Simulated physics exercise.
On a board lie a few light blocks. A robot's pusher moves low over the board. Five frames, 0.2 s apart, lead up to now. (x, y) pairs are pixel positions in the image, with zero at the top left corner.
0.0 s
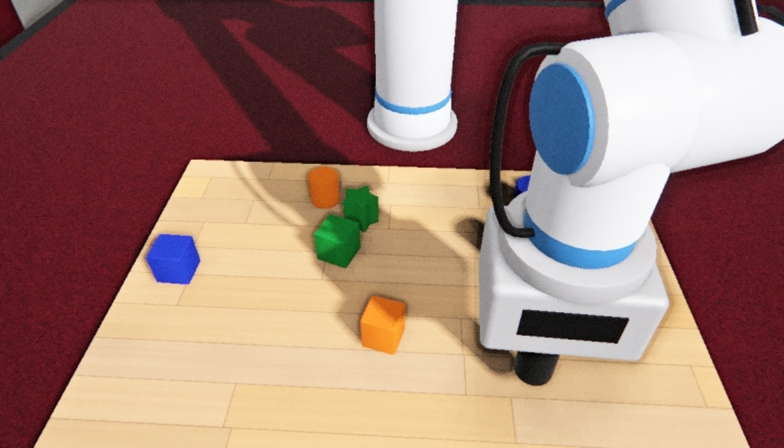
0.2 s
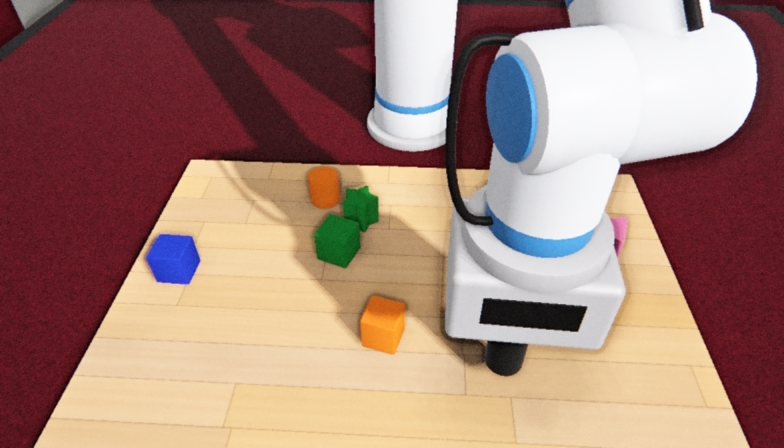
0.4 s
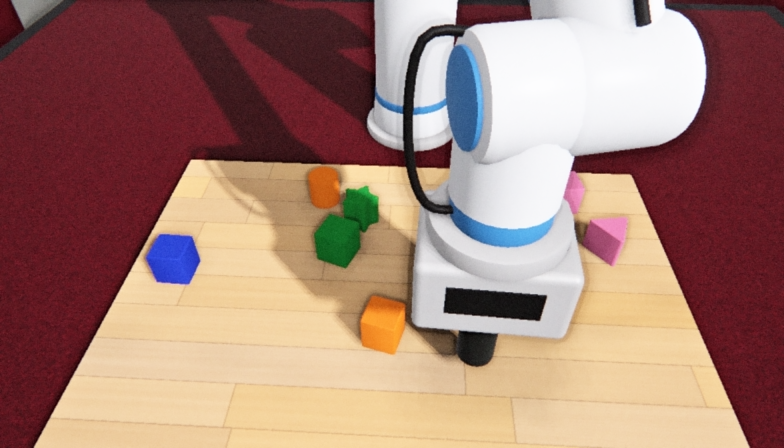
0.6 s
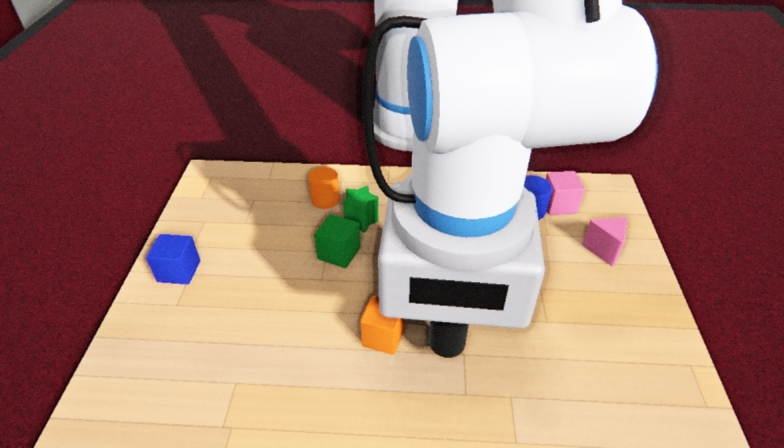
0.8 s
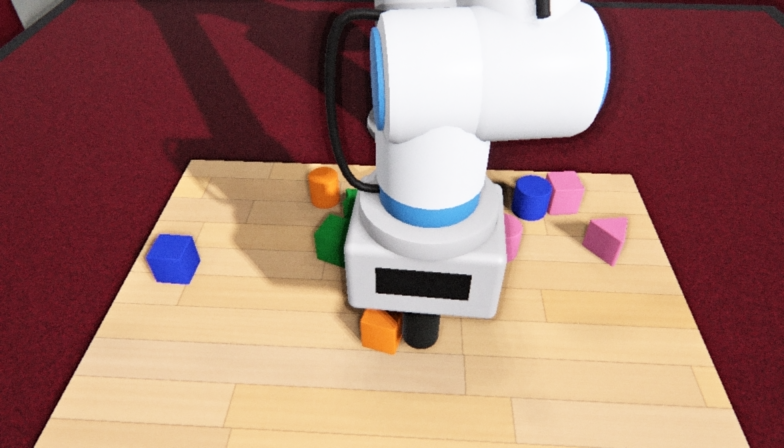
A white robot arm with blue bands and a black-tipped pusher looms over a pale wooden board on dark red carpet, seen from above at a steady angle. A blue cube lies at left, green blocks and orange ones near the middle, with pink and blue pieces at right. The arm slides leftward, uncovering the right-hand blocks, its tip nearing the orange block, which stays still.
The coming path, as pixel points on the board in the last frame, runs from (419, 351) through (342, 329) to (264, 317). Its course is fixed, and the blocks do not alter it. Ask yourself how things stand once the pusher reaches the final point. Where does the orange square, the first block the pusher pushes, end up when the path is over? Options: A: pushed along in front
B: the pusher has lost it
I'll go with B - the pusher has lost it.
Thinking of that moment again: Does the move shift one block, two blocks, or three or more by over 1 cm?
Moved: Just one.
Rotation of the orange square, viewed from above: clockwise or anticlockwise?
Short answer: Clockwise.
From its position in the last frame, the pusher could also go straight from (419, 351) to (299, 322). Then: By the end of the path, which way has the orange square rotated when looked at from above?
Viewed from above: Clockwise.
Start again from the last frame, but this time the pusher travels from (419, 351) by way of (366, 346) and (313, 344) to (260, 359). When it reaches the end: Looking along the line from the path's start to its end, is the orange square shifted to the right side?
I believe so.
What follows on the original path. One third of the way, pusher at (365, 319); orange square at (337, 294), turned 20° clockwise.
Two thirds of the way, pusher at (311, 307); orange square at (293, 276), turned 45° clockwise.
At the end, pusher at (260, 301); orange square at (278, 267), turned 80° clockwise.
